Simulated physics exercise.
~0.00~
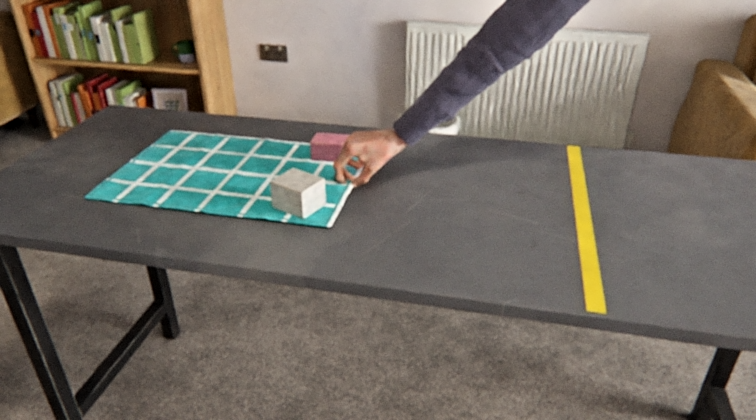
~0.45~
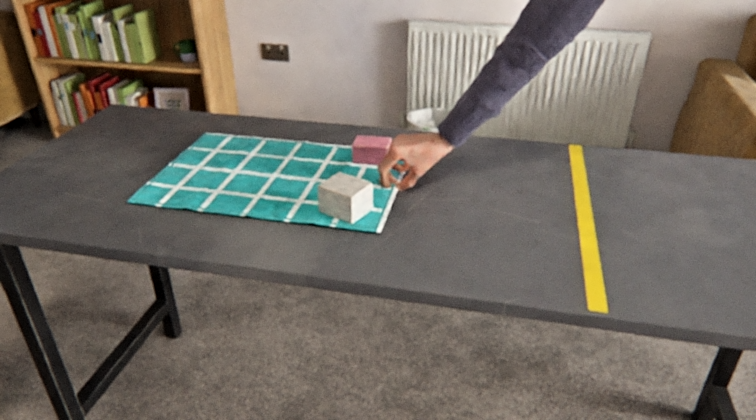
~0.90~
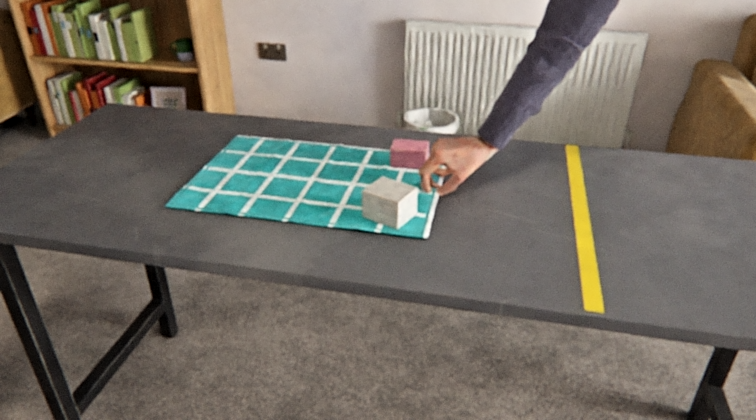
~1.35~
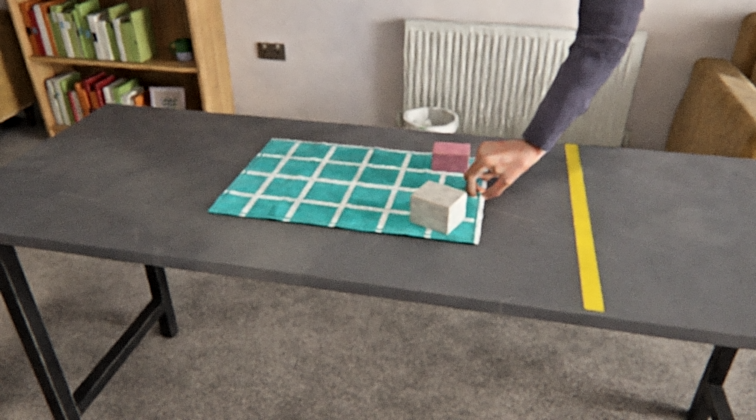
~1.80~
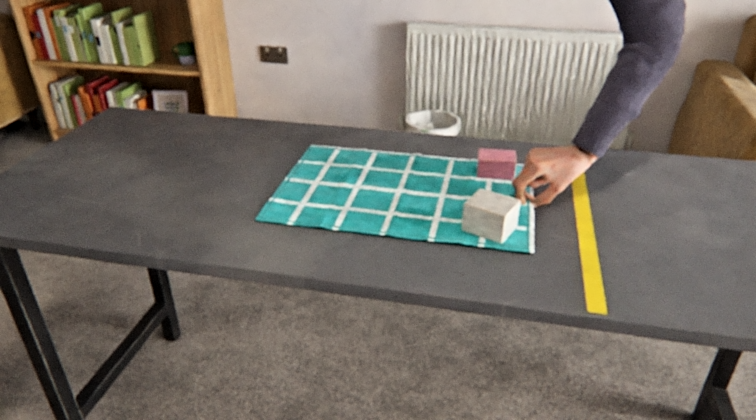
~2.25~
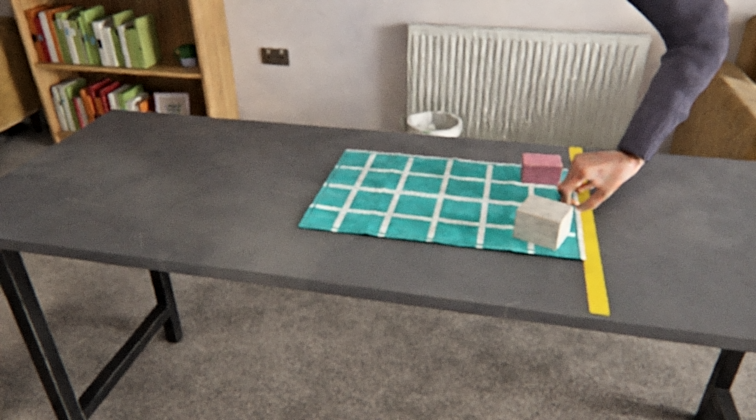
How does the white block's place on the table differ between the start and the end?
At the start the white block was well to the left of the yellow tape, and by the end it had travelled right on the mat and sat just beside the tape.
